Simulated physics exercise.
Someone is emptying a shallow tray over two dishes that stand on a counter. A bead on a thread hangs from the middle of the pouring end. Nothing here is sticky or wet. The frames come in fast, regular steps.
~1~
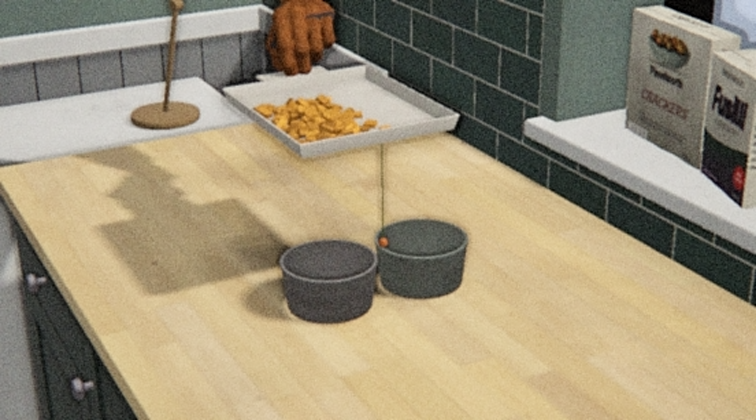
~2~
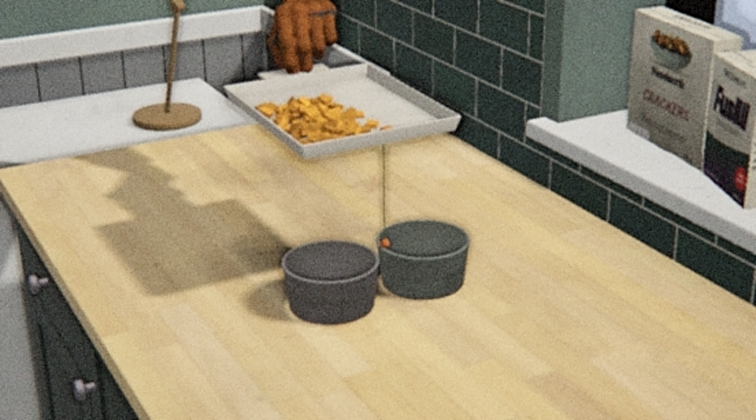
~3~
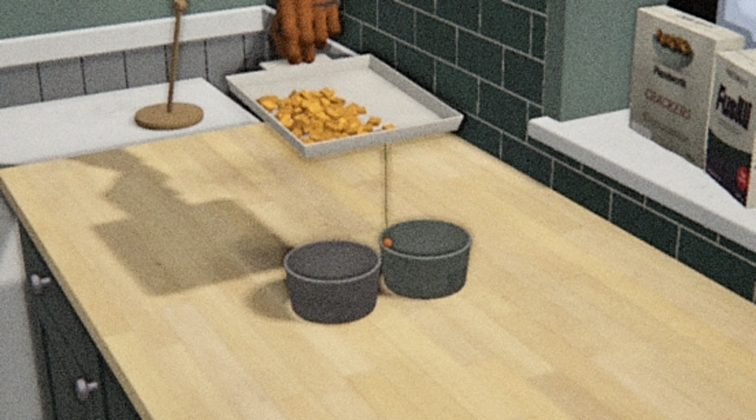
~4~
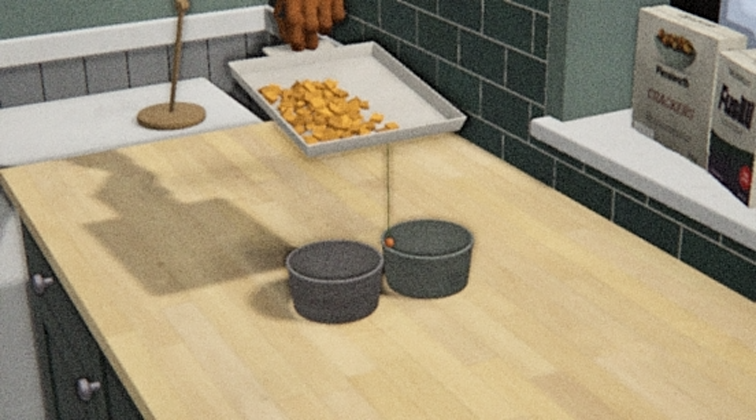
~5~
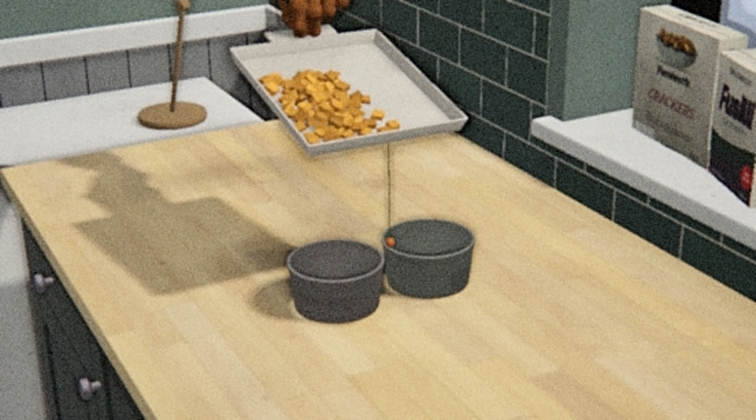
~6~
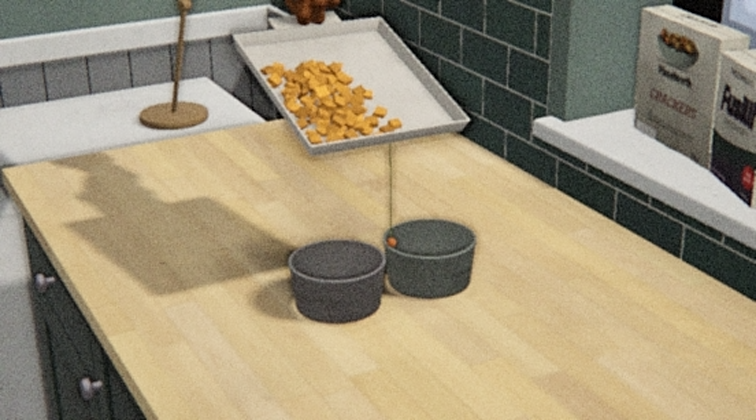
We see a brown hand holding a shallow tray of small orange-brown crackers above two dark dishes on a wooden counter, a bead hanging on a thread. The tray gradually tips toward its near end, and the crackers shift slightly.
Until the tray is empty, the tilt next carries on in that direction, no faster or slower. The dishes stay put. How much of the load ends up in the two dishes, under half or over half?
Pretty clear the dishes gather a lesser part of what falls.
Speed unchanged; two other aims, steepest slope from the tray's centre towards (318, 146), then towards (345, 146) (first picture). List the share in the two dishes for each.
Respectively close to 70 and 40 in a hundred.
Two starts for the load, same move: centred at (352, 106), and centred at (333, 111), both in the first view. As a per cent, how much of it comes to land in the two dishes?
0 per cent for the first try, 10 per cent for the second.
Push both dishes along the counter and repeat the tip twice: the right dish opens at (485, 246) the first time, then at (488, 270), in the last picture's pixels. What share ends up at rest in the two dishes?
70, then 60 %.
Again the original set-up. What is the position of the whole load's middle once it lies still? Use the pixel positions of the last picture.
Close to (410, 329), more or less.
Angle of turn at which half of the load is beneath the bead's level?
Roughly 100 degrees at that moment.
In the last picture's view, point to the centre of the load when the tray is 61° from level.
(360, 119).
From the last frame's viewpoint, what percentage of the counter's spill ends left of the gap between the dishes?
Looks to be around 30 per cent of the spill.
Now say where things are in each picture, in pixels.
The first picture shows corners of the pouring end at (303, 143) and (453, 115), level; middle of the load at (309, 119), small crackers; left dish at (350, 297); right dish at (445, 272); bead on its thread at (383, 243).
The second picture shows corners of the pouring end at (304, 144) and (455, 116), level; middle of the load at (311, 119).
The third picture shows corners of the pouring end at (307, 143) and (457, 116), tipped barely, level across its low end; middle of the load at (313, 114).
The fourth picture shows corners of the pouring end at (310, 143) and (460, 116), tipped a little, level across its low end; middle of the load at (315, 108).
The fifth picture shows corners of the pouring end at (311, 143) and (462, 117), tipped a little, level across its low end; middle of the load at (324, 109).
The sixth picture shows corners of the pouring end at (313, 143) and (464, 118), tipped clearly, level across its low end; middle of the load at (326, 104); left dish at (359, 296); right dish at (453, 272).
Soon, tray tipped steeply; nearly all on the tray; a stray few in the air.
A while on, tray tipped right over; about a third on the tray; a stray few in the right dish; about a quarter outside both; about a quarter in the air.
Towards the end, tray tipped past a quarter turn; a stray few in the right dish; nearly all outside both.
Finally, tray tipped past a quarter turn; none in the left dish; a stray few in the right dish; nearly all outside both.
